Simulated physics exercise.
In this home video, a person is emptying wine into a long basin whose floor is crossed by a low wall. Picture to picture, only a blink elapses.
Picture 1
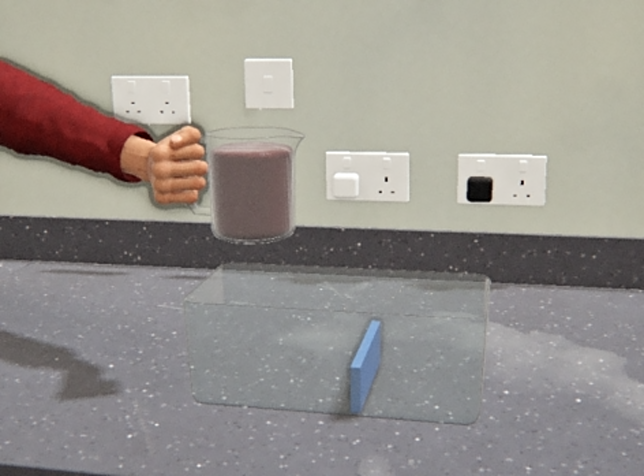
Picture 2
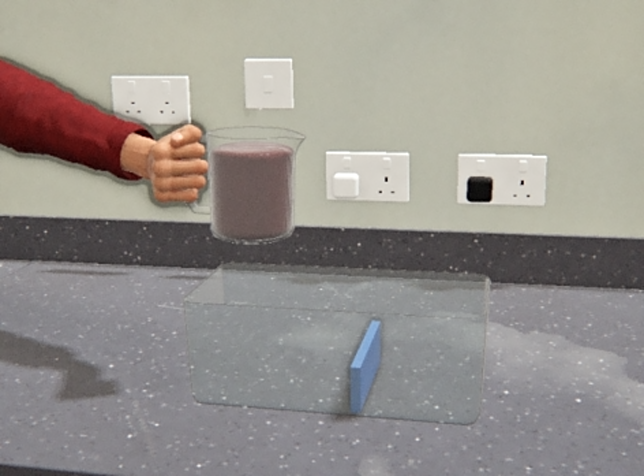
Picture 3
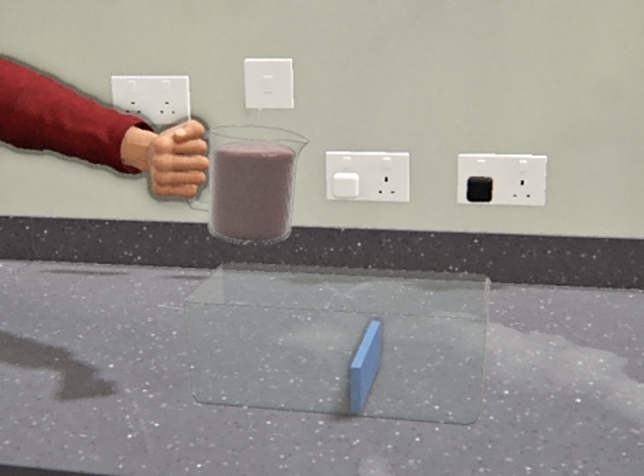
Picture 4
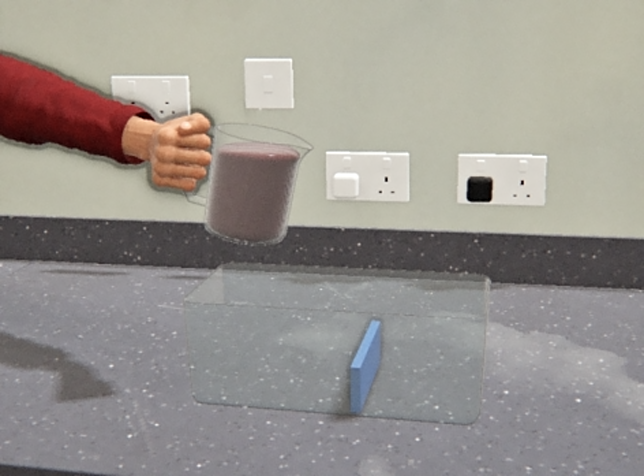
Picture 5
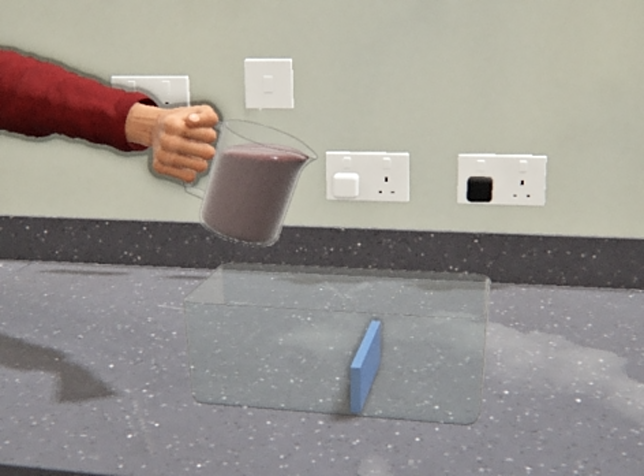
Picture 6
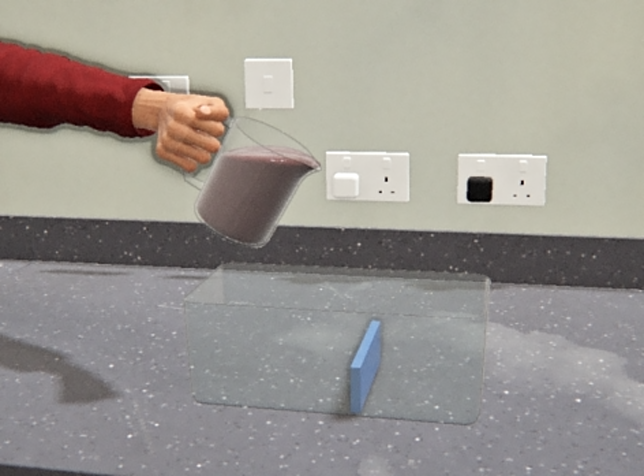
A hand tilts a clear jug of dark liquid rightward above a clear basin.
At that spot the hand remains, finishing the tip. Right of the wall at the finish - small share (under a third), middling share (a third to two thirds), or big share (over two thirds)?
Middling.
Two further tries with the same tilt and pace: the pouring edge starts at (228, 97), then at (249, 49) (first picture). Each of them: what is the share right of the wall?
The first start gives some 5 %, the second some 5 %.
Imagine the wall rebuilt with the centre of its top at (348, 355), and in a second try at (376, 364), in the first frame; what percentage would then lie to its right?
First try around 90 percent; second try around 50 percent.
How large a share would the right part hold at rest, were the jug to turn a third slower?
Near 60 parts in a hundred.
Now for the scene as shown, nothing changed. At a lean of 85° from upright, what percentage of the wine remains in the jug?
Around 65 percent remains.
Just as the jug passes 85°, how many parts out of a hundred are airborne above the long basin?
Something like 20 per cent of it.
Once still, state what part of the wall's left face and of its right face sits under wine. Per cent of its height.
The left reaches some 20 %, the right about 40 %.
A moment on, the jug is tipped on its side and 67 per cent is still to pour, 2 is left of the wall and 11 right of it.
Next, the jug is tipped on its side and 25 per cent is still to pour, 19 is left of the wall and 40 right of it.
Then the jug is tipped on its side and 7 per cent is still to pour, 30 is left of the wall and 58 right of it.
Later the jug is tipped on its side and 2 per cent is still to pour, 38 is left of the wall and 59 right of it.
Finally, 41 per cent lies left of the wall, 59 right of it and 1 outside.
